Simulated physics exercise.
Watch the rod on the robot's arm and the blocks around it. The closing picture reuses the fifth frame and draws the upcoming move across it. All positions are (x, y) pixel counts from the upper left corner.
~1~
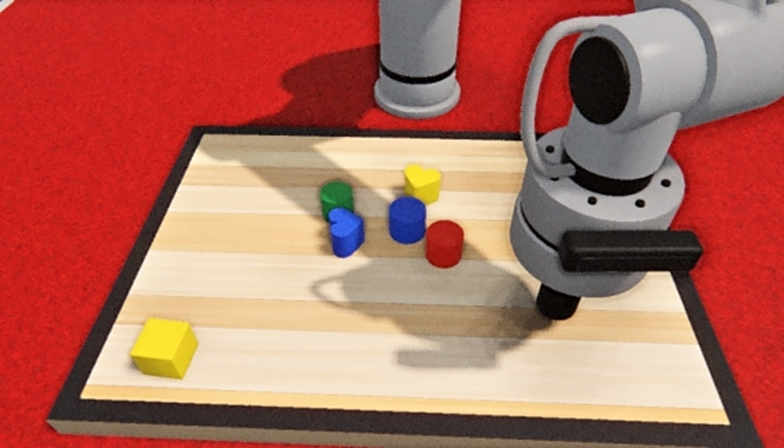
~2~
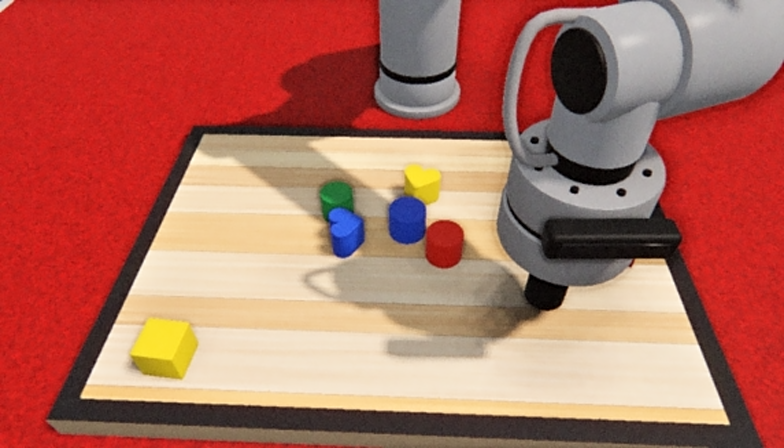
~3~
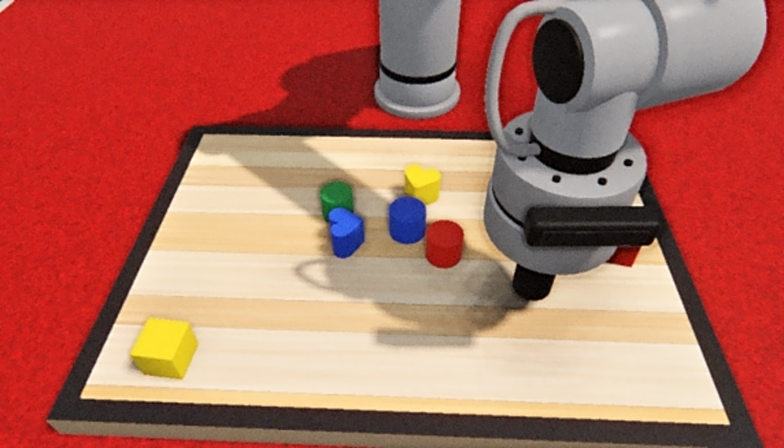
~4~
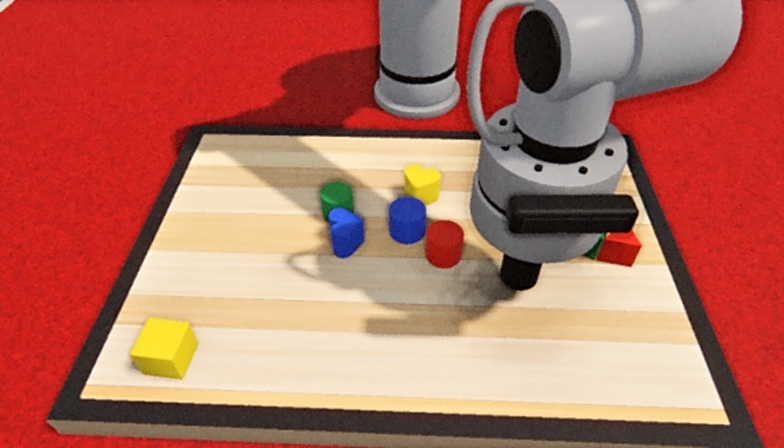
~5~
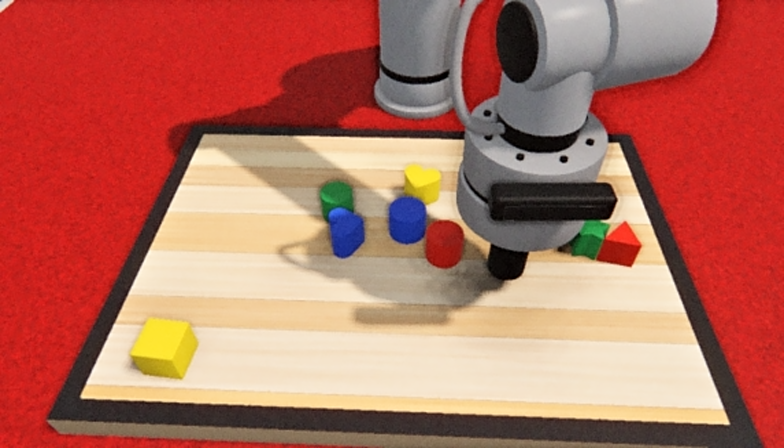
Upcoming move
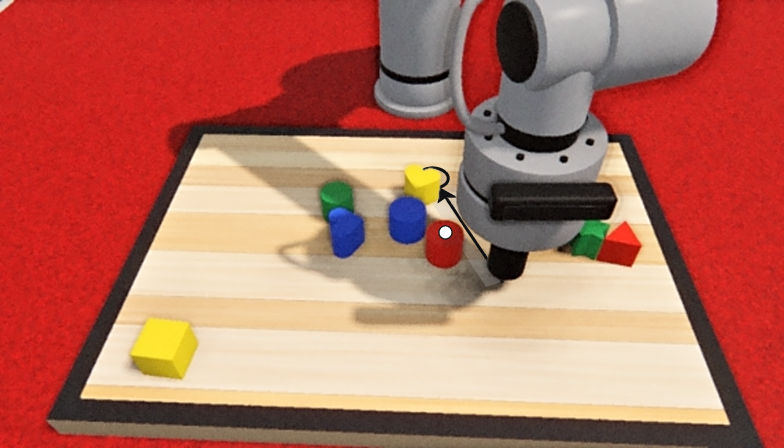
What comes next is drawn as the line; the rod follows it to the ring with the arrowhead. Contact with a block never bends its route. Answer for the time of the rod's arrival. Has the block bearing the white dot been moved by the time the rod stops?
No - that is not the case.
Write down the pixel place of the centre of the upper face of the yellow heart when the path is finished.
It is at (408, 163).
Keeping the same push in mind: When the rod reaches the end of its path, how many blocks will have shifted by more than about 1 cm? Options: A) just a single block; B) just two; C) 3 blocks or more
Answer: A.
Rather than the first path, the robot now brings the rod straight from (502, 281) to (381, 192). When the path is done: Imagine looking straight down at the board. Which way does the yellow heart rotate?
Clockwise rotation.
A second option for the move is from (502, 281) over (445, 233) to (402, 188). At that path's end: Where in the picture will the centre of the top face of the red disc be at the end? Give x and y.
Around (416, 223).
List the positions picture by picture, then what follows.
The first frame shows lower end of the rod at (556, 305), tops of blocks, yellow heart at (421, 175), red disc at (445, 232).
The second frame shows rod at (544, 295), blocks as before.
The third frame shows rod at (531, 286), blocks as before.
The fourth frame shows rod at (519, 276), blocks as before.
The fifth frame shows rod at (506, 267), yellow heart at (421, 175), red disc at (445, 232).
The drawn path runs from (502, 281) directly to (433, 178); the dot is on the red disc.
The first path, step by step. One third of the way, rod at (478, 227); nothing pushed yet.
Two thirds of the way, rod at (454, 193); nothing pushed yet.
At the end, rod at (434, 163); yellow heart at (408, 163), turned 85° anticlockwise; red disc not moved.
